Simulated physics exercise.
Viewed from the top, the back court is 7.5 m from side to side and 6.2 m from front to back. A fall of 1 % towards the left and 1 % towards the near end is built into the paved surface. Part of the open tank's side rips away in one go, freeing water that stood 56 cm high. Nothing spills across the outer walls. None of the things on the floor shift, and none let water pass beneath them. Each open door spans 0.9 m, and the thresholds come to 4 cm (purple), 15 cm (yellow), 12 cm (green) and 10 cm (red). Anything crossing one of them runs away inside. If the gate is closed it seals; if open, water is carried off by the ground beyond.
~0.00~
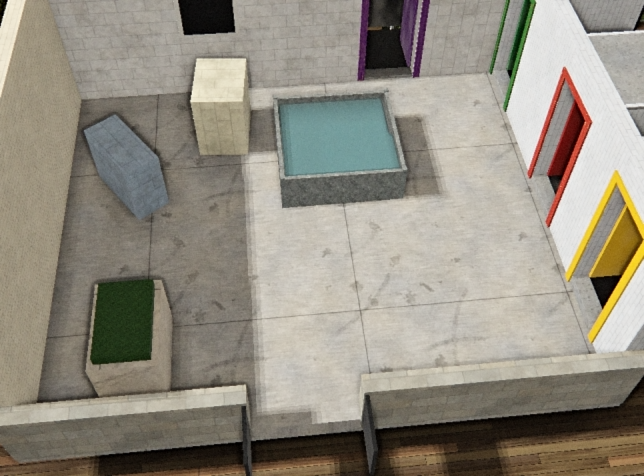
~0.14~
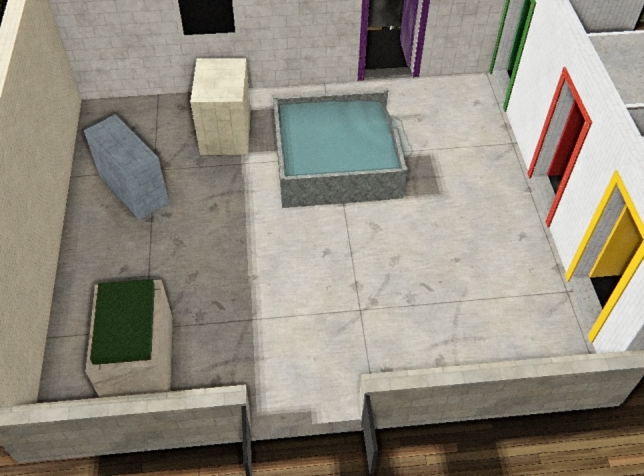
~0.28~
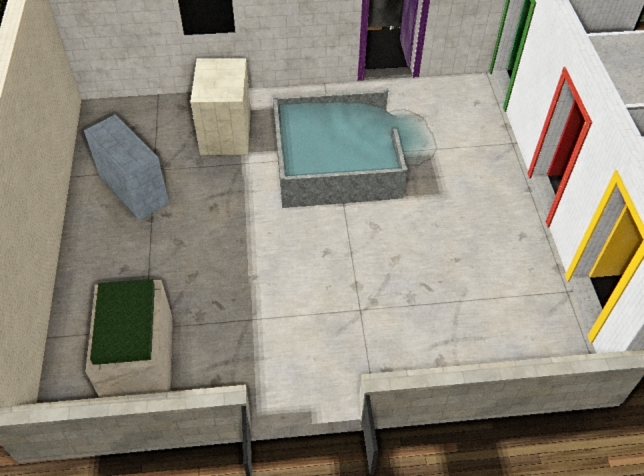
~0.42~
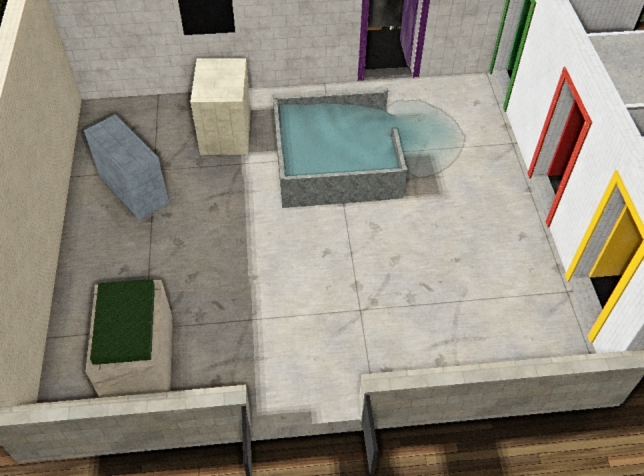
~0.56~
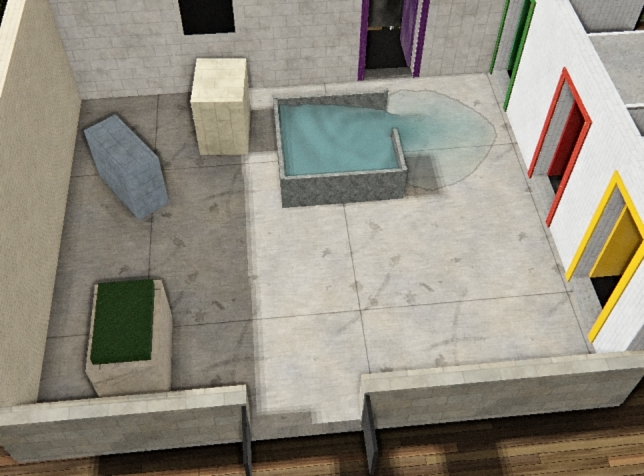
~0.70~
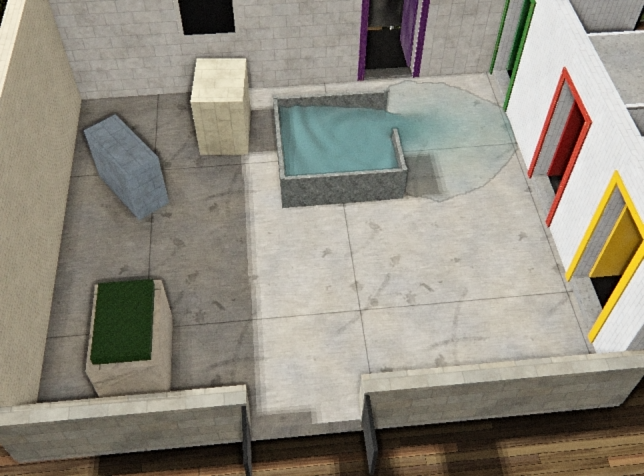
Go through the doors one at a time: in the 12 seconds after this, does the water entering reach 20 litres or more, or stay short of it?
My guess is the purple door lets through more than the limit, my guess is the yellow door lets through less than the limit, my guess is the green door lets through more than the limit, my guess is the red door lets through less than the limit.
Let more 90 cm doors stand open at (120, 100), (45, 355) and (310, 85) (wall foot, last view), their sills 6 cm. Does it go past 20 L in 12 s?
In turn: Short of it, short of it, short of it.
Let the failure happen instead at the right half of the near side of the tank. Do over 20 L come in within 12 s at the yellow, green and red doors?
Yellow: Within the limit; green: Within the limit; red: Within the limit.
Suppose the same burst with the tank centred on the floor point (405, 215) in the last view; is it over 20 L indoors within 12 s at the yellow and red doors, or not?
Checking the limit: The yellow door is within it and the red door is beyond it.
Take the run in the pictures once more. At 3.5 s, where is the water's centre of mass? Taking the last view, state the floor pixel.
The water's centre is around (411, 161).
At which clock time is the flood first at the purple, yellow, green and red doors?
Purple = 1.0 s, yellow = 2.2 s, green = 0.9 s, red = 1.2 s.
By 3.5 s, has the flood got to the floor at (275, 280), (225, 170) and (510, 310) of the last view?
In turn: Dry, not reached, flooded.
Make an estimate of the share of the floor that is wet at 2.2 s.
Roughly 15 percent.
After 1.4 s water covers 15 % of the floor and is deepest (33 cm) near (490, 75); purple door 4 cm at the sill, 0 L in, yellow door not reached, green door 21 cm at the sill, 4 L in, red door 9 cm at the sill, 0 L in.
After 2.2 s water covers 15 % of the floor and is deepest (28 cm) near (492, 82); purple door 3 cm at the sill, 3 L in, yellow door not reached, green door 27 cm at the sill, 50 L in, red door 12 cm at the sill, 1 L in.
After 3.5 s water covers 30 % of the floor and is deepest (19 cm) near (452, 113); purple door 7 cm at the sill, 6 L in, yellow door 3 cm at the sill, 0 L in, green door 16 cm at the sill, 99 L in, red door 9 cm at the sill, 3 L in.
After 7.0 s water covers 55 % of the floor and is deepest (12 cm) near (545, 371); purple door 7 cm at the sill, 32 L in, yellow door 3 cm at the sill, 0 L in, green door 8 cm at the sill, 109 L in, red door 6 cm at the sill, 4 L in.
After 12.0 s water covers 80 % of the floor and is deepest (10 cm) near (192, 404); purple door 4 cm at the sill, 44 L in, yellow door 4 cm at the sill, 0 L in, green door 4 cm at the sill, 109 L in, red door 3 cm at the sill, 4 L in.
